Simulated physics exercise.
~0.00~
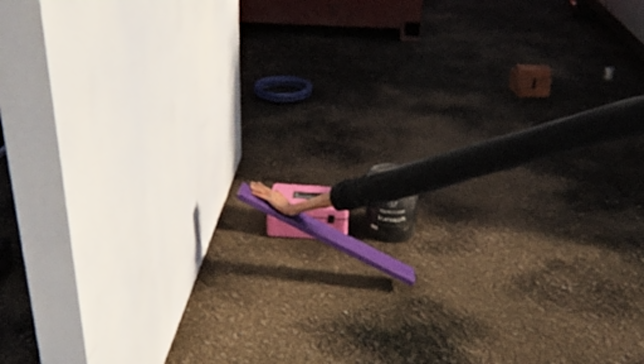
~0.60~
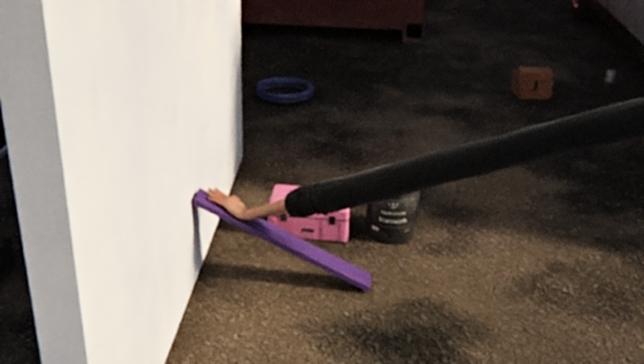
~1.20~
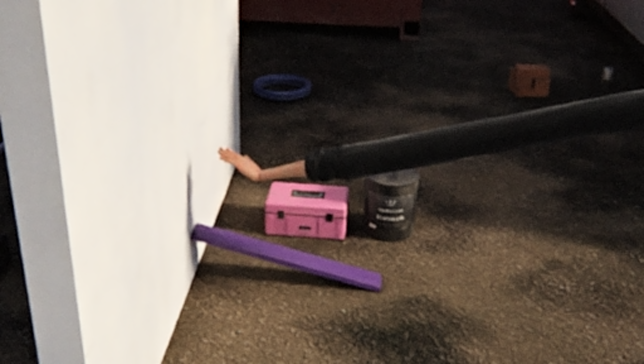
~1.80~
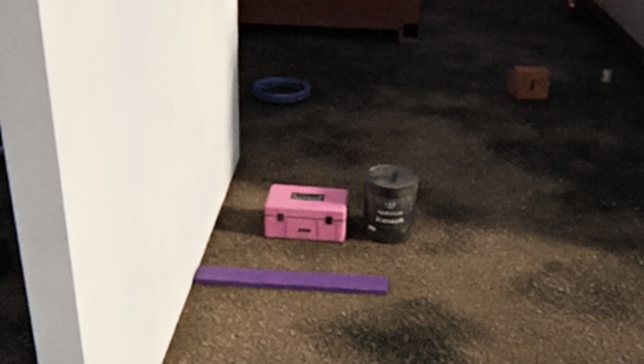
An arm in a black sleeve reaches in from the right, its hand on the upper end of a purple plank, in a dim room with a brown, carpet-like floor seen from slightly above. A white wall stands at the left, with a pink toolbox and a black pail near it, and a blue ring and an orange-brown box farther back. The hand moves the slanted plank left until its top rests against the wall. It then lets go and draws back, and the plank slides down the wall. It ends flat on the floor before the unmoved toolbox and pail.
